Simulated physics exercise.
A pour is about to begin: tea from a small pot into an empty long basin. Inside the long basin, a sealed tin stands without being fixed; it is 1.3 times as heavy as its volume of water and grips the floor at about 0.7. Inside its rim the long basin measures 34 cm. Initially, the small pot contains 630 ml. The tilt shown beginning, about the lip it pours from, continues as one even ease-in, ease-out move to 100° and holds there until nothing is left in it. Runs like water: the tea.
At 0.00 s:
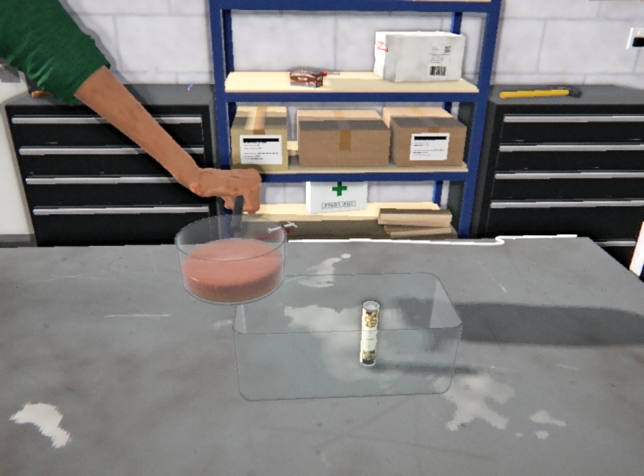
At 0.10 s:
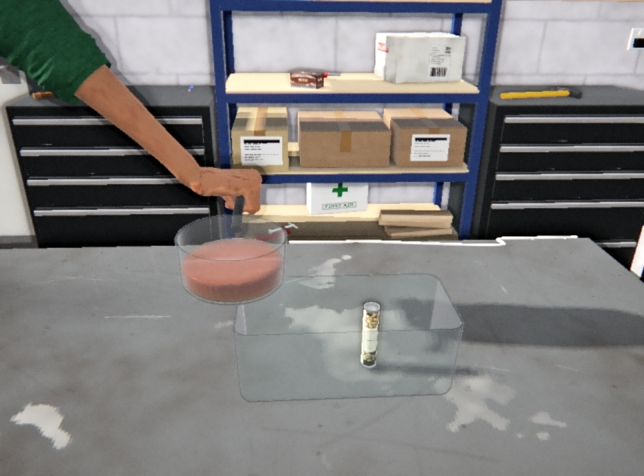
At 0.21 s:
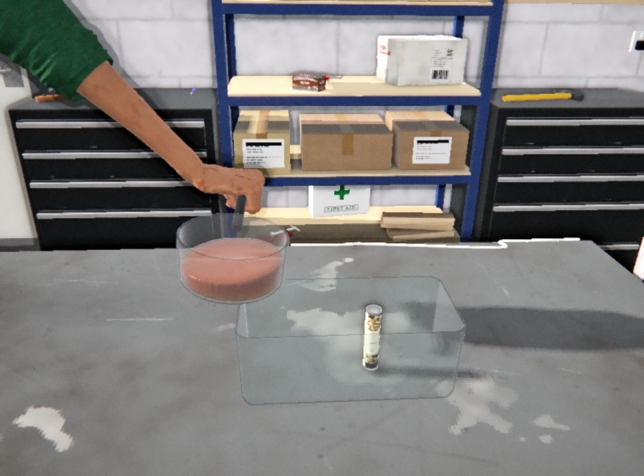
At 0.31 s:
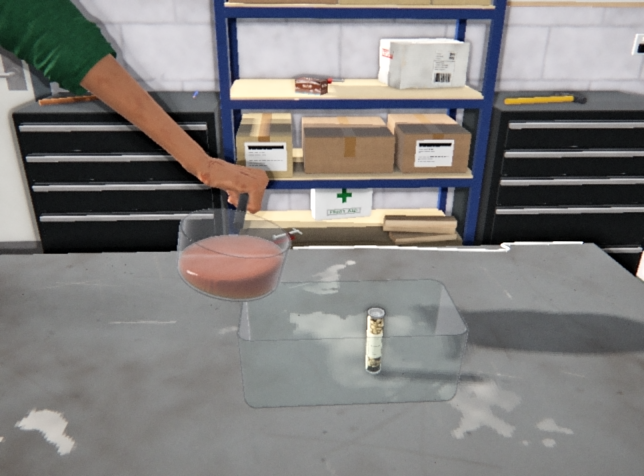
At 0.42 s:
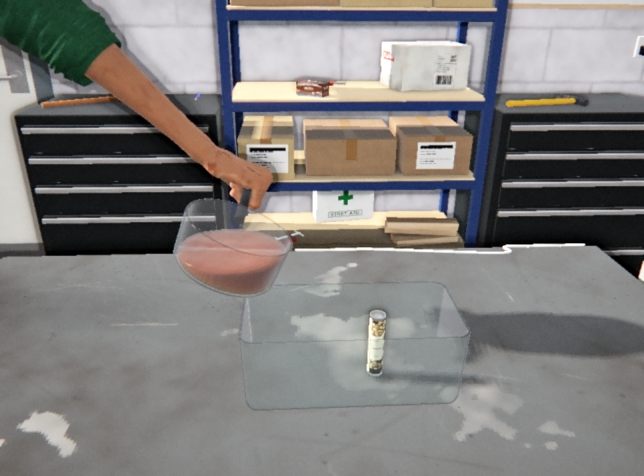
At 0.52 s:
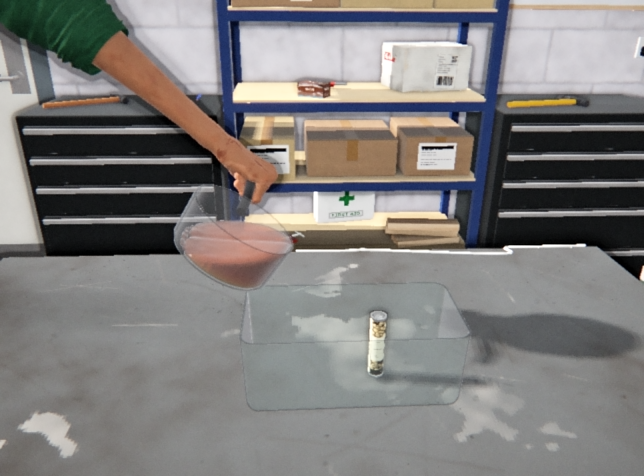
The video shows a hand holding a clear round pot of reddish tea above the left side of an empty-looking glass basin with a small upright tin inside, first nearly level, then steadily tilting the pot toward the right.
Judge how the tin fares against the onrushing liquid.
My bet is it will last.
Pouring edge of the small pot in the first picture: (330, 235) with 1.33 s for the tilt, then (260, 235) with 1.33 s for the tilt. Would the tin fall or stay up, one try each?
Run one: It does not tip. Run two: It does not tip.
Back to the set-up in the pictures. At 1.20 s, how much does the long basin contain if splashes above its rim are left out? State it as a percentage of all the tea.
About 78 per cent.
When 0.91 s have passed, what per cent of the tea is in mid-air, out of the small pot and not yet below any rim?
I'd say close to 32 per cent.
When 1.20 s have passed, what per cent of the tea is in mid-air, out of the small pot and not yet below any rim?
Close to 14 %.
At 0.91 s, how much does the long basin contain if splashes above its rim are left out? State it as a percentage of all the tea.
At that time the basin holds about 22 per cent of the liquid.
After 0.91 s the tilt is 78° and 45 per cent is still to pour; the tin stands where it began.
After 1.20 s the tilt is 98° and 10 per cent is still to pour; the tin stands where it began.
After 1.50 s the tilt is 100° and 1 per cent is still to pour; the tin stands where it began.
After 1.83 s the tilt is 100° and 0 per cent is still to pour; the tin stands where it began.
In the end the tin stands where it began.
